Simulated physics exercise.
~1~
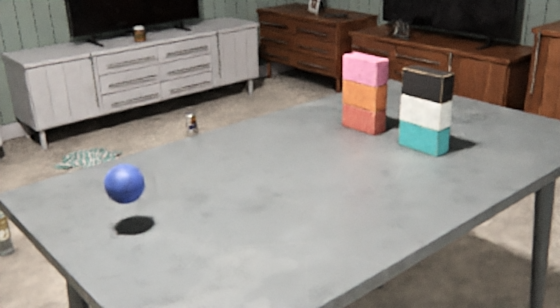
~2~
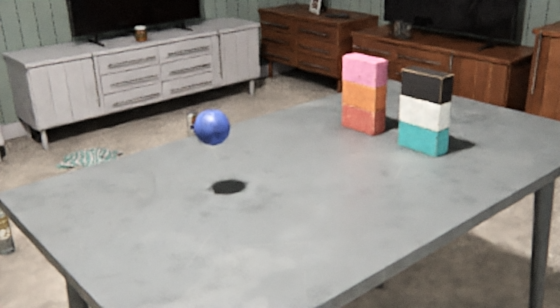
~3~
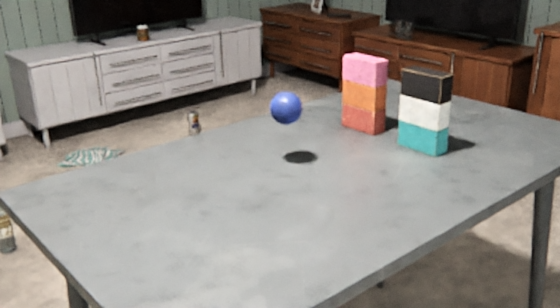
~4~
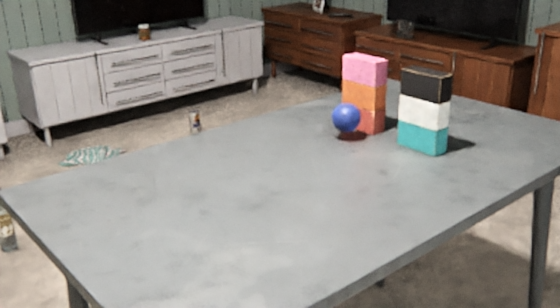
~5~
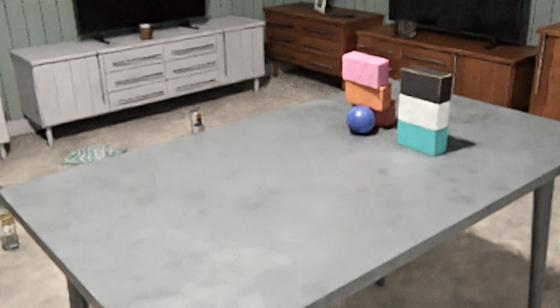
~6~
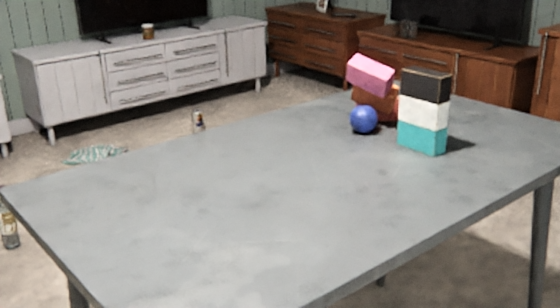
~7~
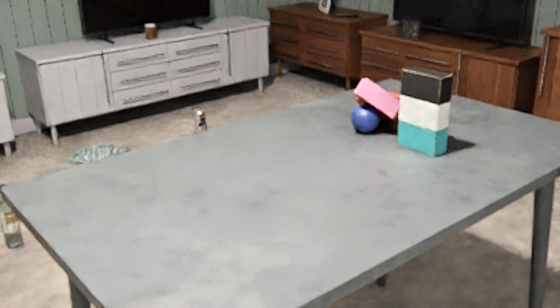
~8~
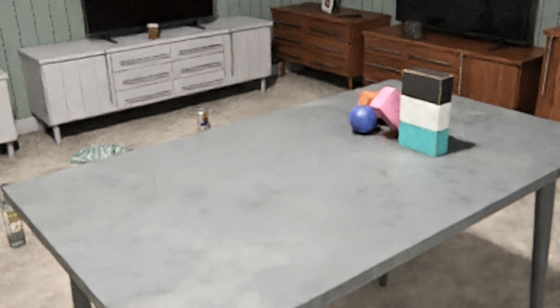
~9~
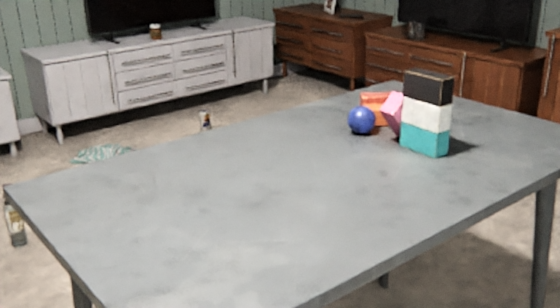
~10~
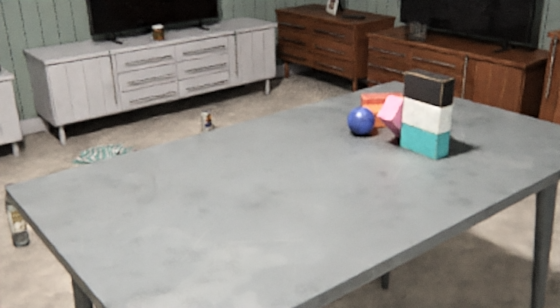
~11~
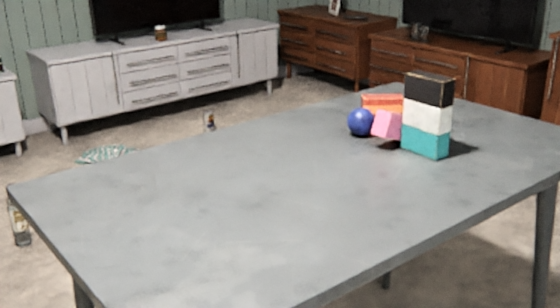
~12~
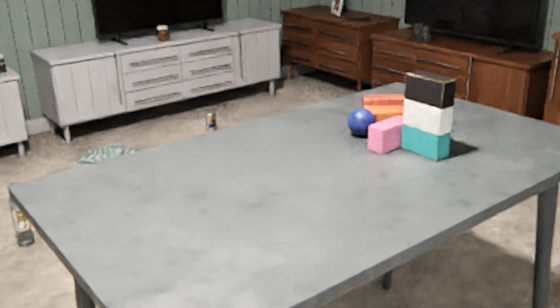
A blue ball hits a block stack, and the pink and orange blocks topple.
